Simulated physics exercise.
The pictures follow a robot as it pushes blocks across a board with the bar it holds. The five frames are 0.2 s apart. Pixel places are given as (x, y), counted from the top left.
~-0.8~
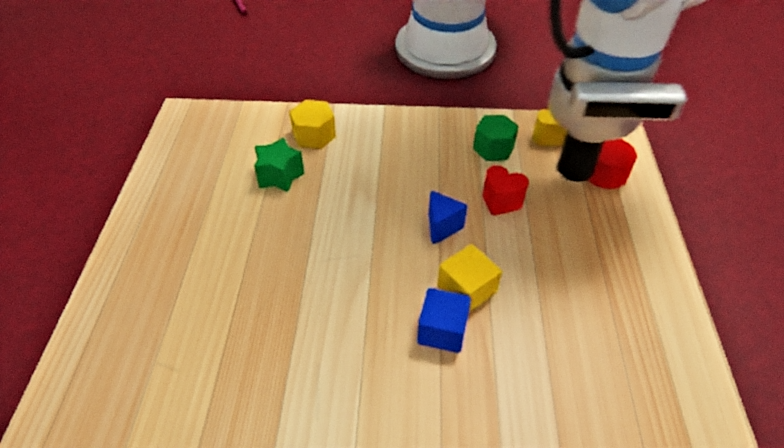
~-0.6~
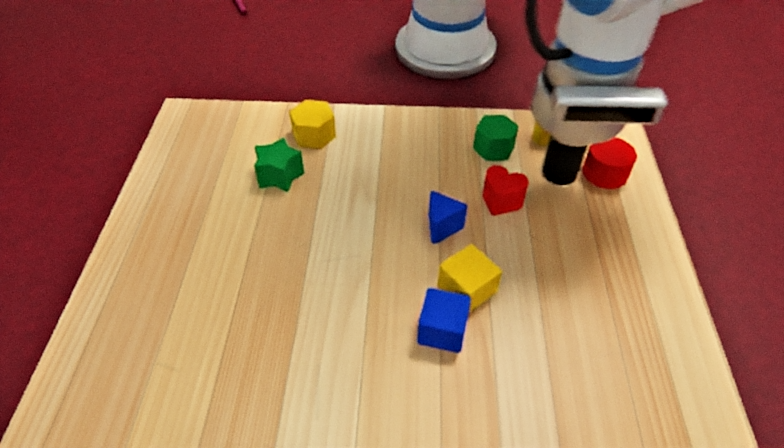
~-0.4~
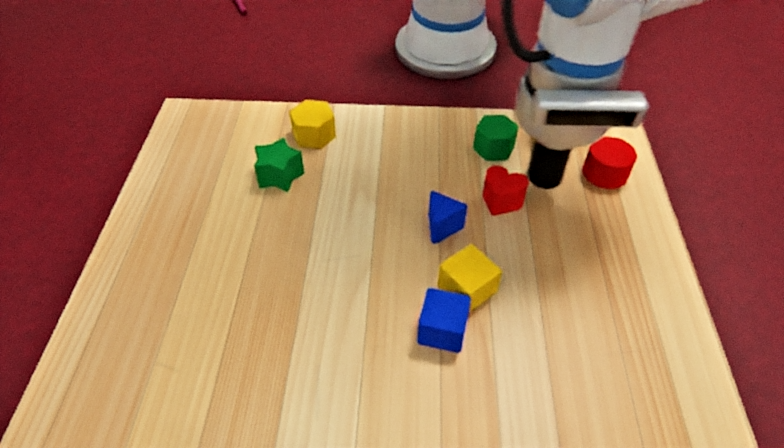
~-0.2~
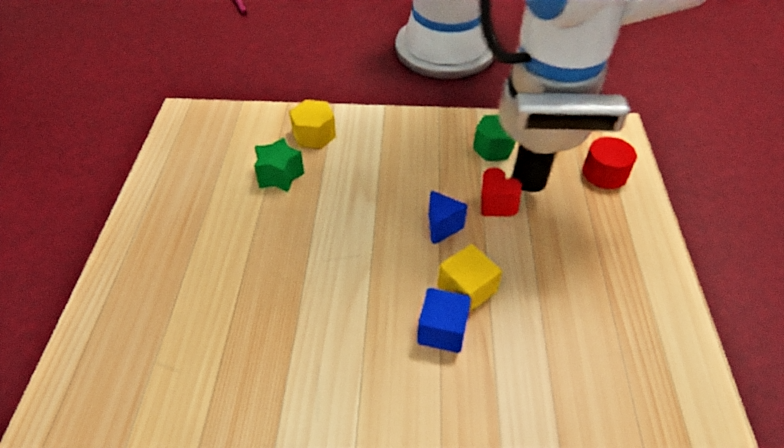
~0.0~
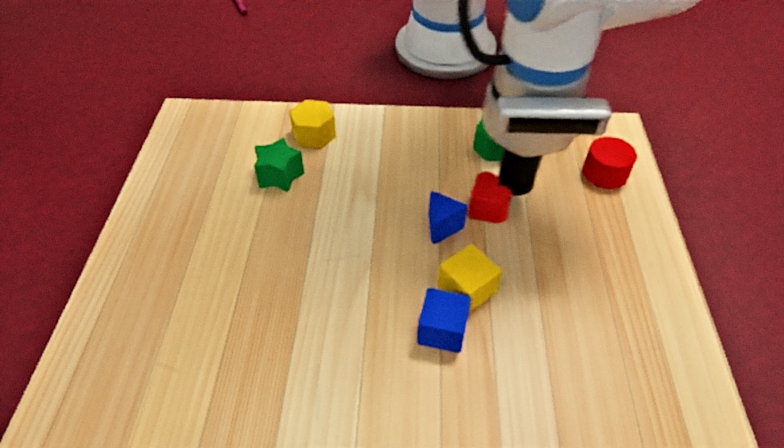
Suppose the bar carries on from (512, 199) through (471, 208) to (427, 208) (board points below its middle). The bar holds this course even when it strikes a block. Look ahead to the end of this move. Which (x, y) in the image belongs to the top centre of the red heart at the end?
Somewhere near (405, 202).
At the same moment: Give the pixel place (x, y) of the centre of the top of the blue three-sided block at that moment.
Its top middle: (409, 226).
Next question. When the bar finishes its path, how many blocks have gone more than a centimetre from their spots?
Expect two.
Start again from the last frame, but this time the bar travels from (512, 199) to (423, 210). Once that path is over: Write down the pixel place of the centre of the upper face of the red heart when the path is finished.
At the end it should sit near (402, 205).
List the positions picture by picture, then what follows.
The first frame shows bar's lower end (574, 170); blue three-sided block (445, 206); red heart (506, 180); green hexagon (498, 126).
The second frame shows bar (559, 173); blocks still.
The third frame shows bar (544, 177); blocks still.
The fourth frame shows bar (530, 180); red heart (500, 183).
The fifth frame shows bar (515, 183); blue three-sided block (445, 206); red heart (490, 188); green hexagon hidden.
On the path given first. Halfway along, bar (473, 193); blue three-sided block (422, 216); red heart (447, 198).
At the end, bar (428, 192); blue three-sided block (409, 226), turned 30° anticlockwise; red heart (405, 202), turned 15° anticlockwise; green hexagon still.
